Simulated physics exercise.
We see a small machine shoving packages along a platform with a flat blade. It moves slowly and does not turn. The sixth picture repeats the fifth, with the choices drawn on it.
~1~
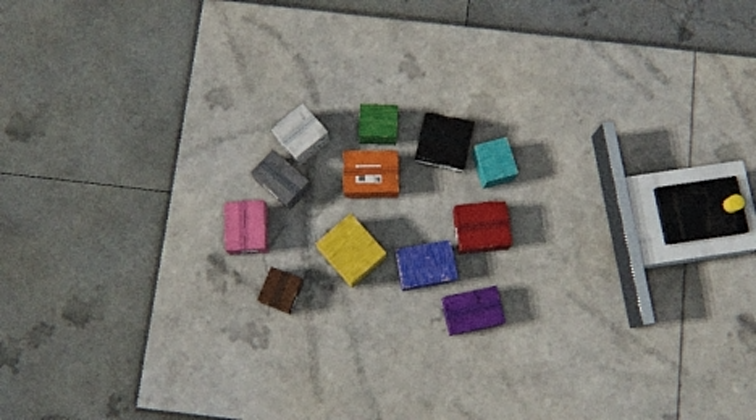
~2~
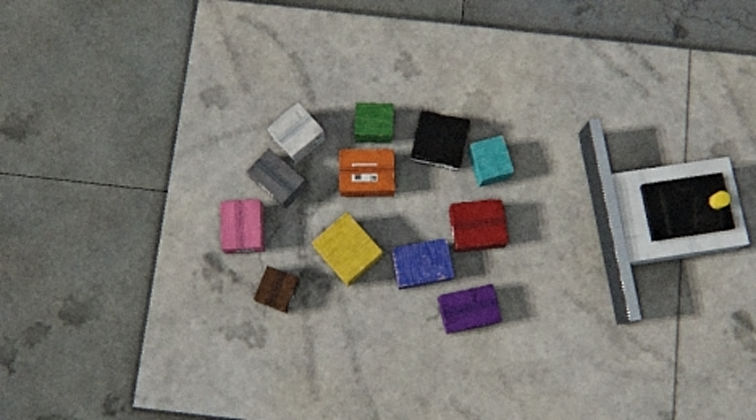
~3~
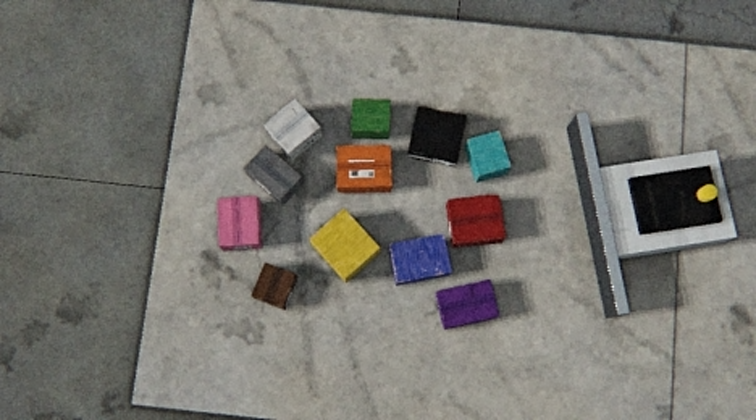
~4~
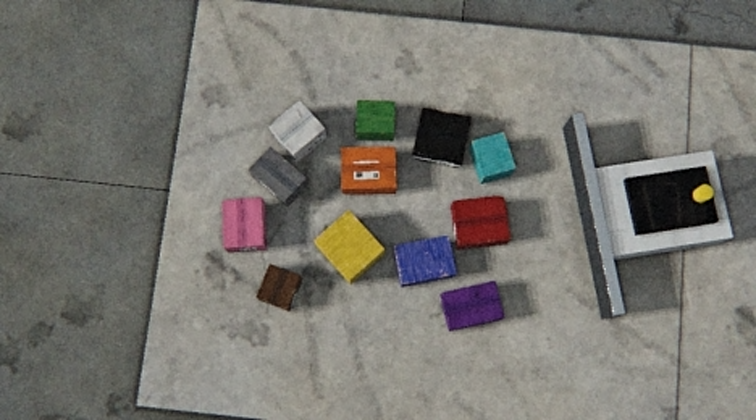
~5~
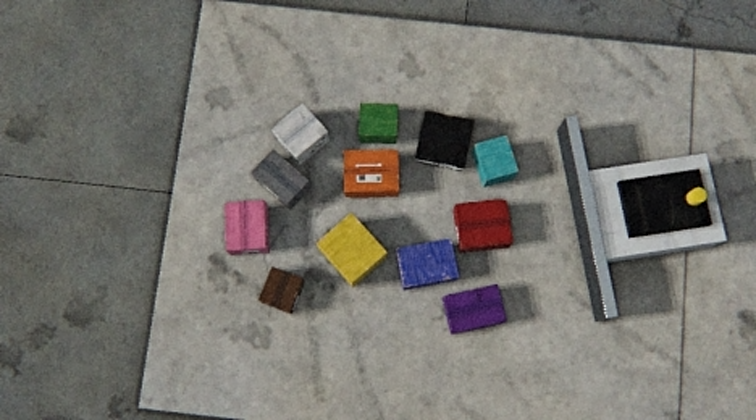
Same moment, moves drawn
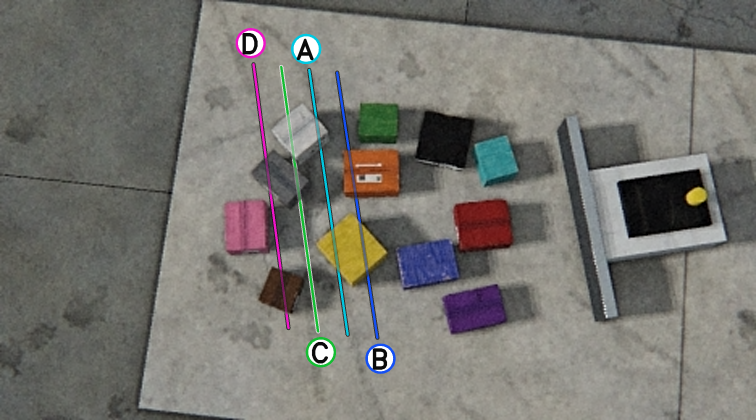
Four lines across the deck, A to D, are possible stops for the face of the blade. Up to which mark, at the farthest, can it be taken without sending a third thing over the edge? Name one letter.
The farthest such stop is D.
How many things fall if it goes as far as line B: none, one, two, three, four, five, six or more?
By then, none.
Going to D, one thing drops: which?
The grey parcel.
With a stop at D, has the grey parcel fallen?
Yes.
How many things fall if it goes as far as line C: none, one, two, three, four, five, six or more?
In all, none.
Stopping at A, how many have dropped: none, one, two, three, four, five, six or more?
In all, none.
On the marked copy, A at (328, 198); B at (356, 201); C at (299, 195); D at (270, 192).
Following D. Soon after the start, robot (542, 192); green crate (358, 116); purple box (455, 309).
Later, robot (427, 180); pink parcel (232, 235); grey parcel (243, 186).
In the end, robot (337, 170); grey parcel over the edge; pink parcel (165, 238); one fallen.
As for the rest, A is within the limit but short; B is within the limit but short; C is within the limit but short.
